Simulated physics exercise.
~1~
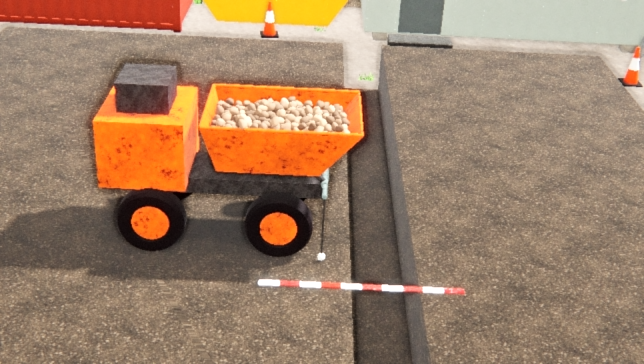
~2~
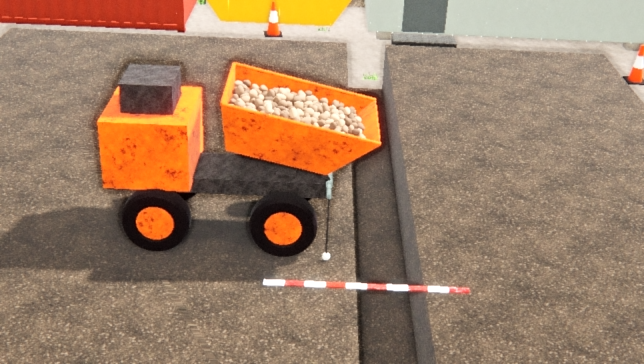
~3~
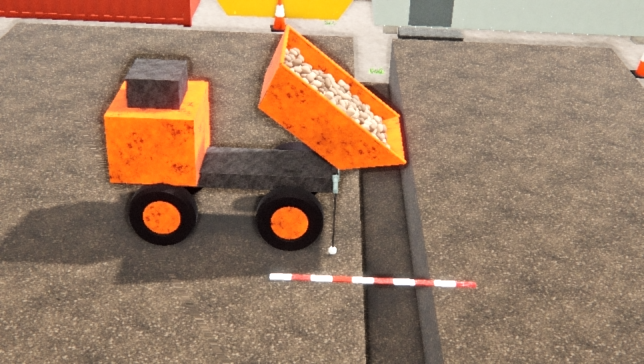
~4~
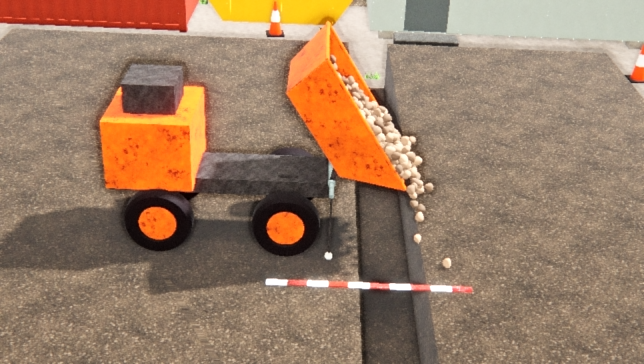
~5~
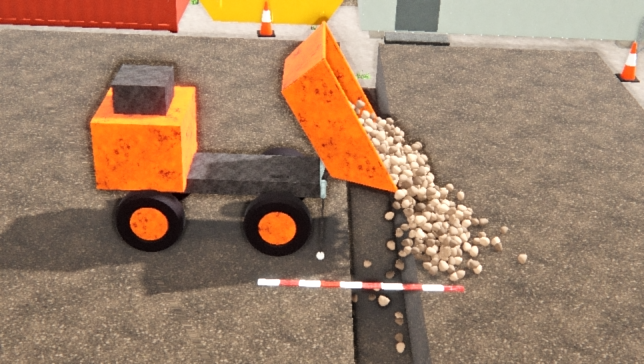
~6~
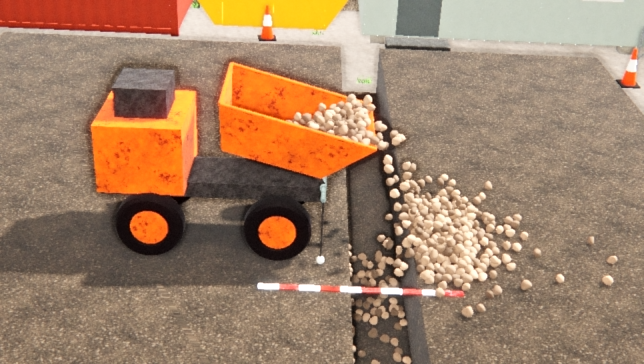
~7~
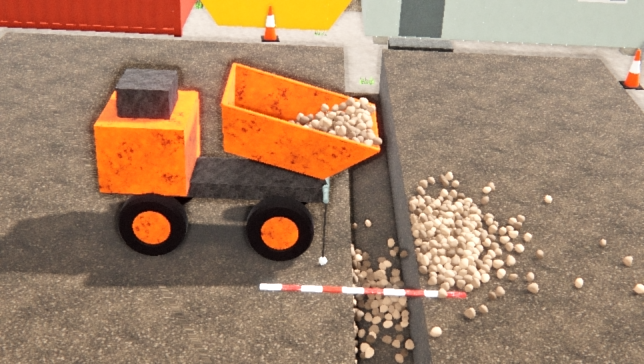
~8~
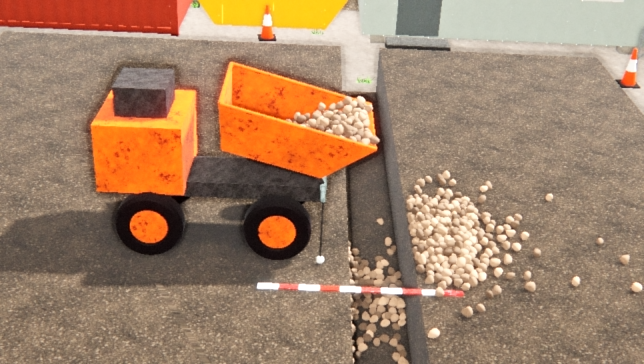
The footage shows an orange dumper tipping its skip of pale rounded stones steeply to the right, spilling them into and mostly beyond a narrow trench. The skip then lowers partway and stays tilted, still holding many stones, with a scattered pile resting past the trench.
